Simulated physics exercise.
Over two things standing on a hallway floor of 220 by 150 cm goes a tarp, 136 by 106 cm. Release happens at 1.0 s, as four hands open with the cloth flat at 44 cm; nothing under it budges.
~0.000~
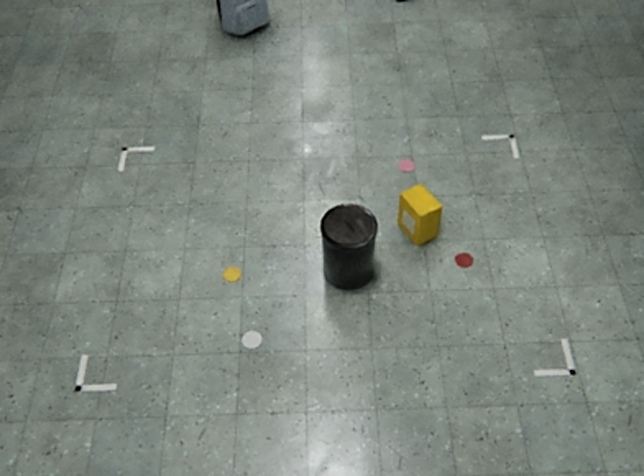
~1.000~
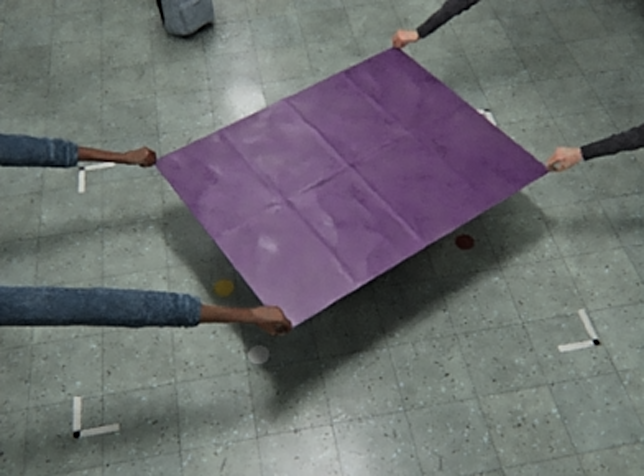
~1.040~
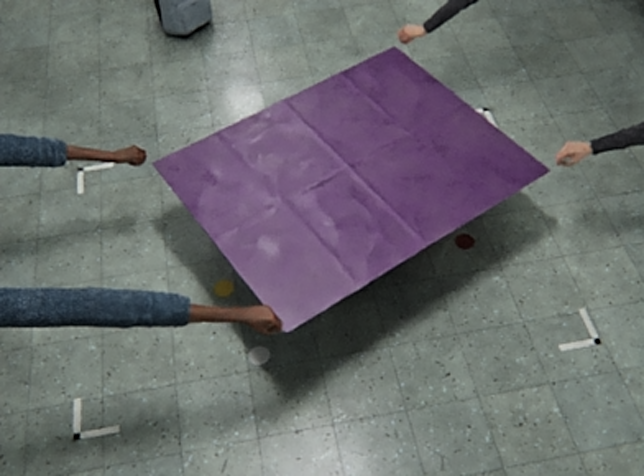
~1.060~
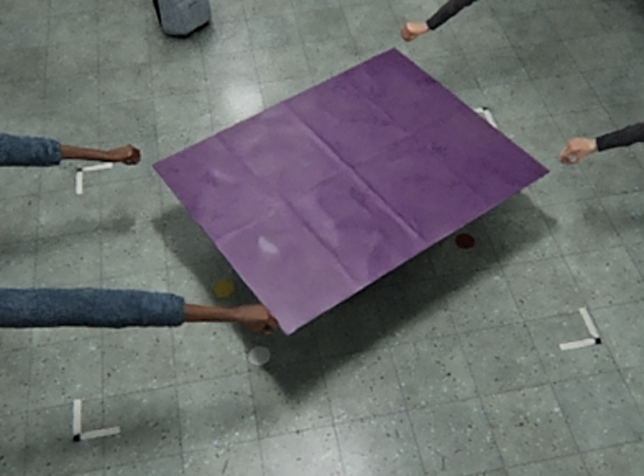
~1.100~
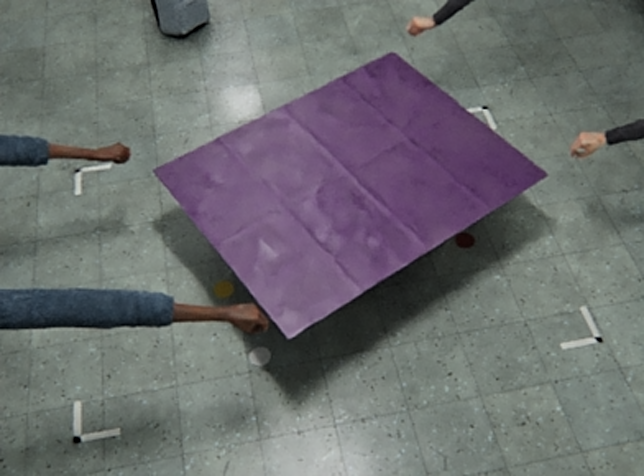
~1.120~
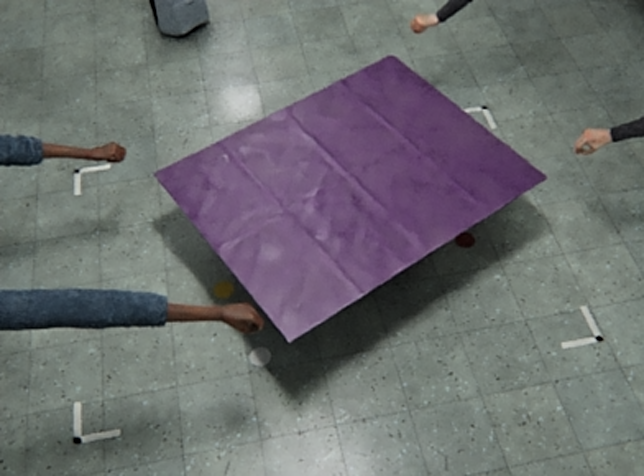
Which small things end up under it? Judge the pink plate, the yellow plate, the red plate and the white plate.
Result: Pink plate vanishes under it, yellow plate stays uncovered, red plate ends under the cloth, white plate remains in the open.
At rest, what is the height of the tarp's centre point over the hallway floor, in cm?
Looks like close to 28 cm up.
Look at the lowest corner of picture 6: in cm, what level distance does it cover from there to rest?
28 cm.
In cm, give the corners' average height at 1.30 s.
8 cm.
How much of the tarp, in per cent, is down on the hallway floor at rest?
25 per cent.
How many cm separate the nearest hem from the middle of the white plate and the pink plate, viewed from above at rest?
The first sits about 20 cm from the nearest hem, the second about 8 cm.
After 1.3 s, 0 % of it is down, spanning 157 by 143 cm, above pink plate, red plate.
After 1.5 s, 20 % of it is down, spanning 139 by 124 cm, above pink plate, red plate.
After 1.6 s, 25 % of it is down, spanning 140 by 120 cm, above pink plate, red plate.
After 1.8 s, 25 % of it is down, spanning 141 by 120 cm, above pink plate, red plate.
After 3.3 s, 25 % of it is down, spanning 141 by 120 cm, above pink plate, red plate.
